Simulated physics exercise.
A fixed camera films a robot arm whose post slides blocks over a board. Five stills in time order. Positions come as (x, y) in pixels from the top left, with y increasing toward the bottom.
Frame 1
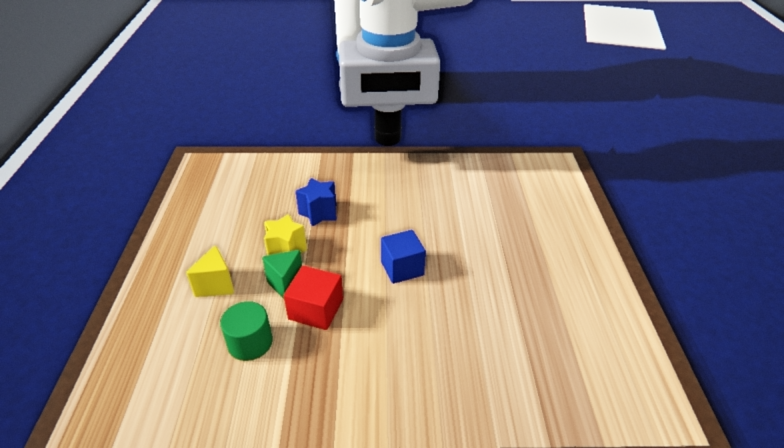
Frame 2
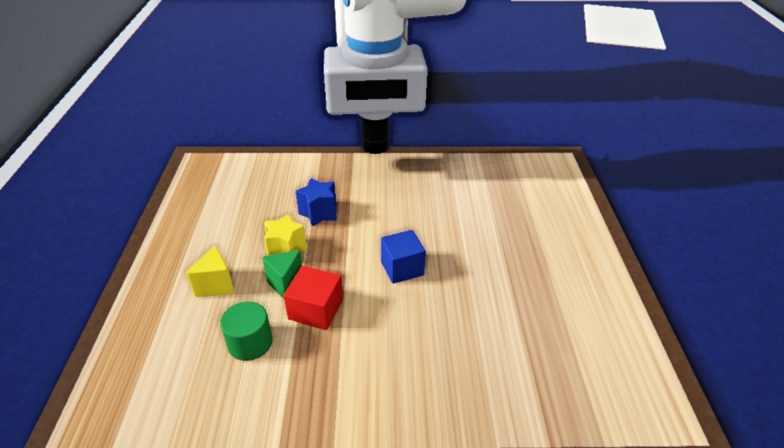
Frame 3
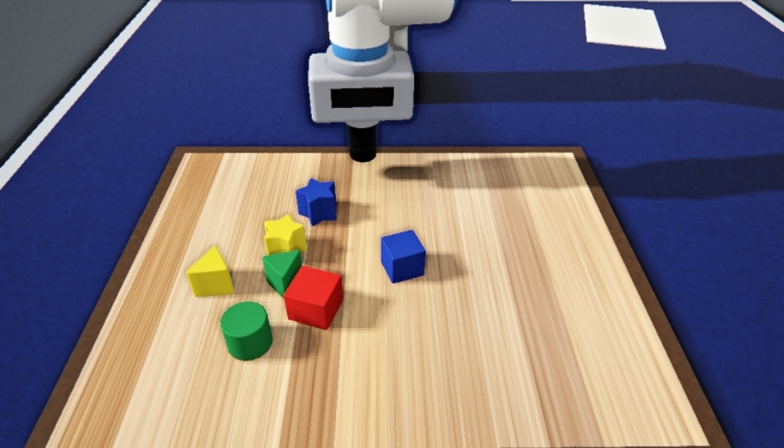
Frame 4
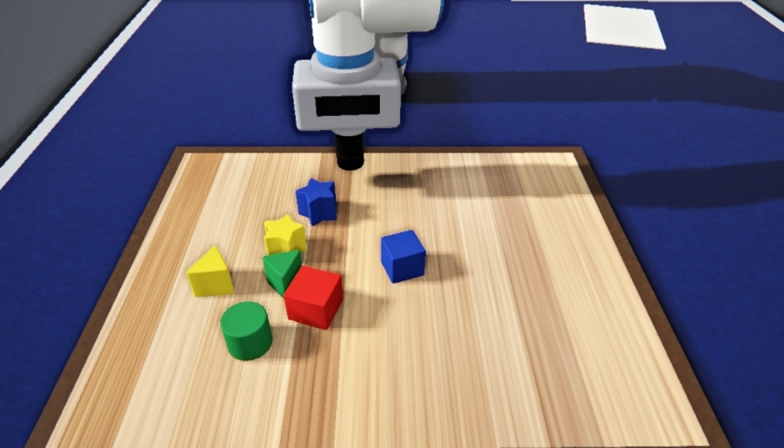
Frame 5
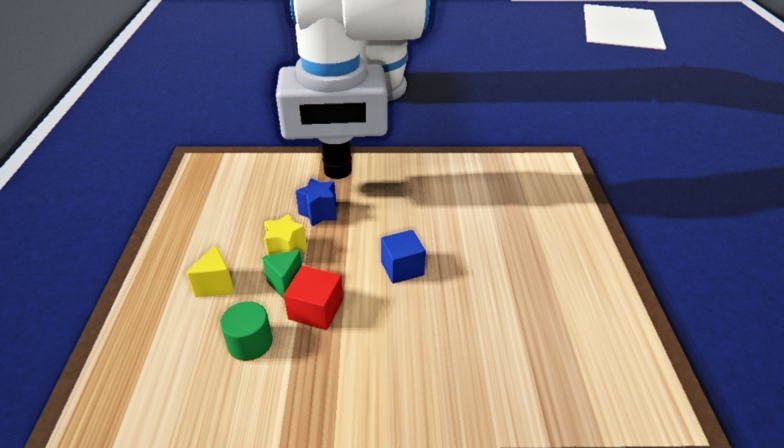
A white robot arm with a black tip moved slowly down and to the left over a wooden board, drawing near a blue star, while the colorful blocks all stayed still.
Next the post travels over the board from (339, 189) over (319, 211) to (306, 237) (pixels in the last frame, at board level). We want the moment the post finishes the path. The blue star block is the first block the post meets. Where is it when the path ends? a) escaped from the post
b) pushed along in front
Option b.
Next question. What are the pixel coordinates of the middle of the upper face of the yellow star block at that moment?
At (258, 249).
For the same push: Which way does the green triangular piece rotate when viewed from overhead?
The turn is anti-clockwise.
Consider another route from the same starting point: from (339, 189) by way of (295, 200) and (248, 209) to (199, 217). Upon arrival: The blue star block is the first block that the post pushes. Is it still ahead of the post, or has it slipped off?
The post loses it on the way.
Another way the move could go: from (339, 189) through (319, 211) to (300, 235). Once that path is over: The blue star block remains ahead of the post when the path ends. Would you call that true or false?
The statement is true.
What follows on the original path. Halfway along, post (317, 193); blue star block (304, 205).
At the end, post (304, 219); green triangular piece (277, 266), turned 20° anticlockwise; yellow star block (258, 249), turned 30° clockwise; blue star block (289, 232).
